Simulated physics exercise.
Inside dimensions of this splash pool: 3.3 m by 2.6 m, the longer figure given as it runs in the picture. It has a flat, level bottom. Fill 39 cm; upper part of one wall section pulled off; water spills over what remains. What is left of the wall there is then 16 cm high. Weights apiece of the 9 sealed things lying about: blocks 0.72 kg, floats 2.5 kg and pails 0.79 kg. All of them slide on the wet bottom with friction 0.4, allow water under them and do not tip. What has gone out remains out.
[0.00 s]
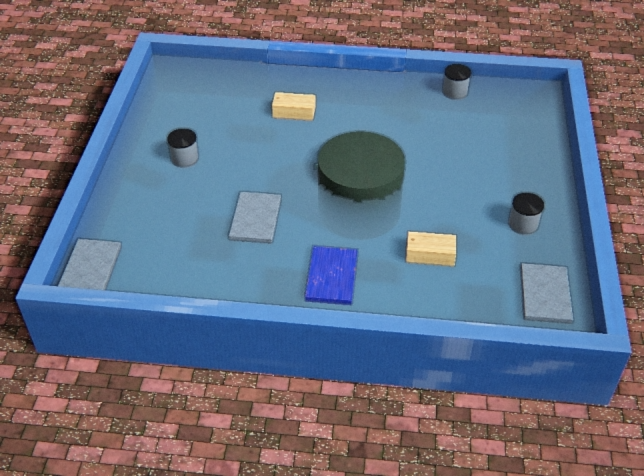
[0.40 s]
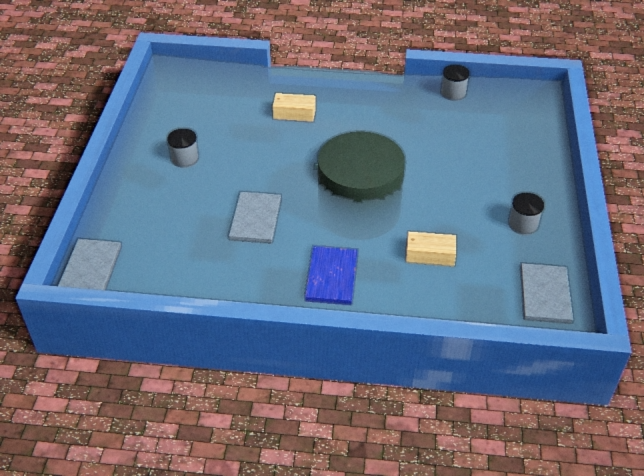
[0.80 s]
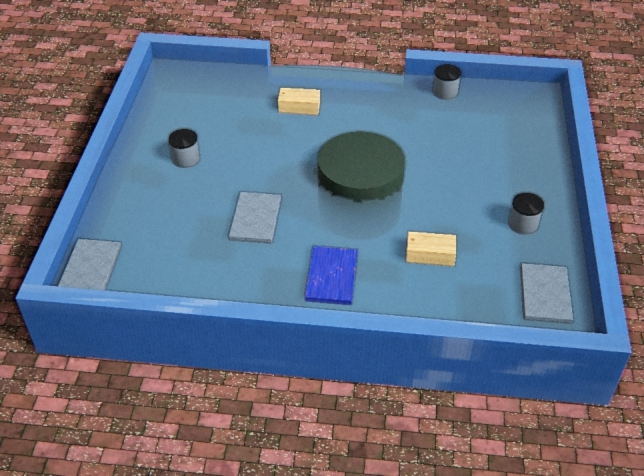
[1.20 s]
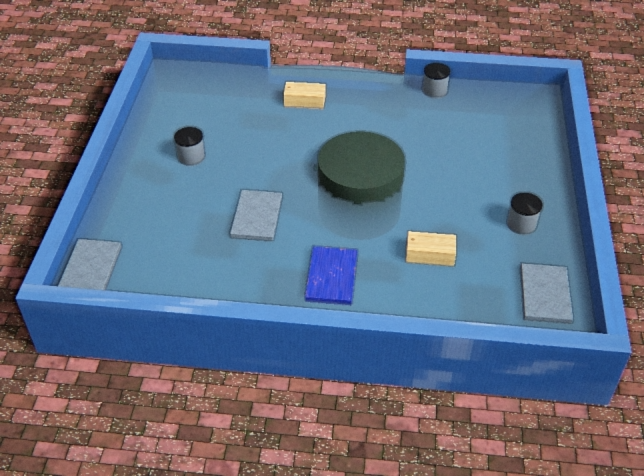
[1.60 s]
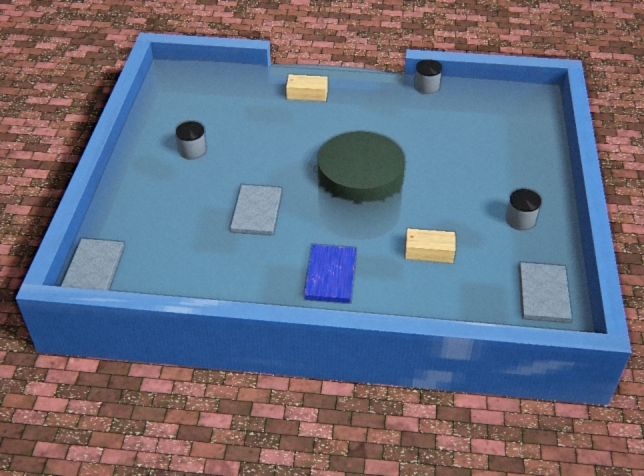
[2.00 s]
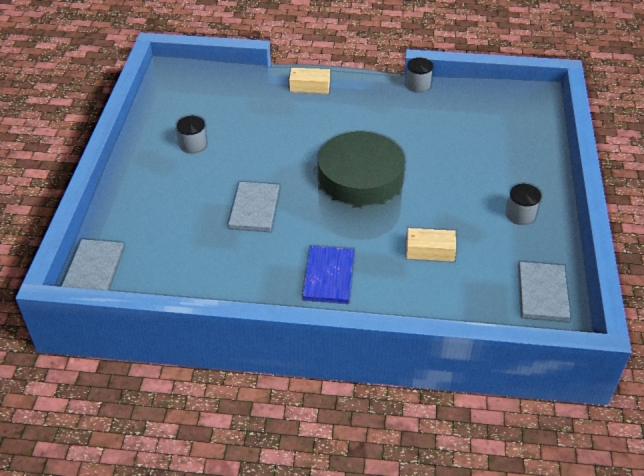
Part of the pool's back wall comes off, then floats and pails drift toward the gap.
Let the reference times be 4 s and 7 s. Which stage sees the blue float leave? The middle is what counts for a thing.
It will still be there at the second time.
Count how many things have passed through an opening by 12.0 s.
The count by then is 2.
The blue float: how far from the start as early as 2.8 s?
Roughly 5 cm.
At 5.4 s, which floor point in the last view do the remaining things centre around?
Around (336, 256).
After 2.8 s the blue float is near (325, 272), 0.1 m from its start, afloat; 0 of 9 are out; 9 afloat.
After 5.4 s the blue float is near (324, 271), 0.1 m from its start, afloat; 2 of 9 are out; 7 afloat.
After 8.0 s the blue float is near (318, 270), 0.1 m from its start, afloat; 2 of 9 are out; 7 afloat.
After 12.0 s the blue float is near (312, 266), 0.2 m from its start, afloat; 2 of 9 are out; 7 afloat.
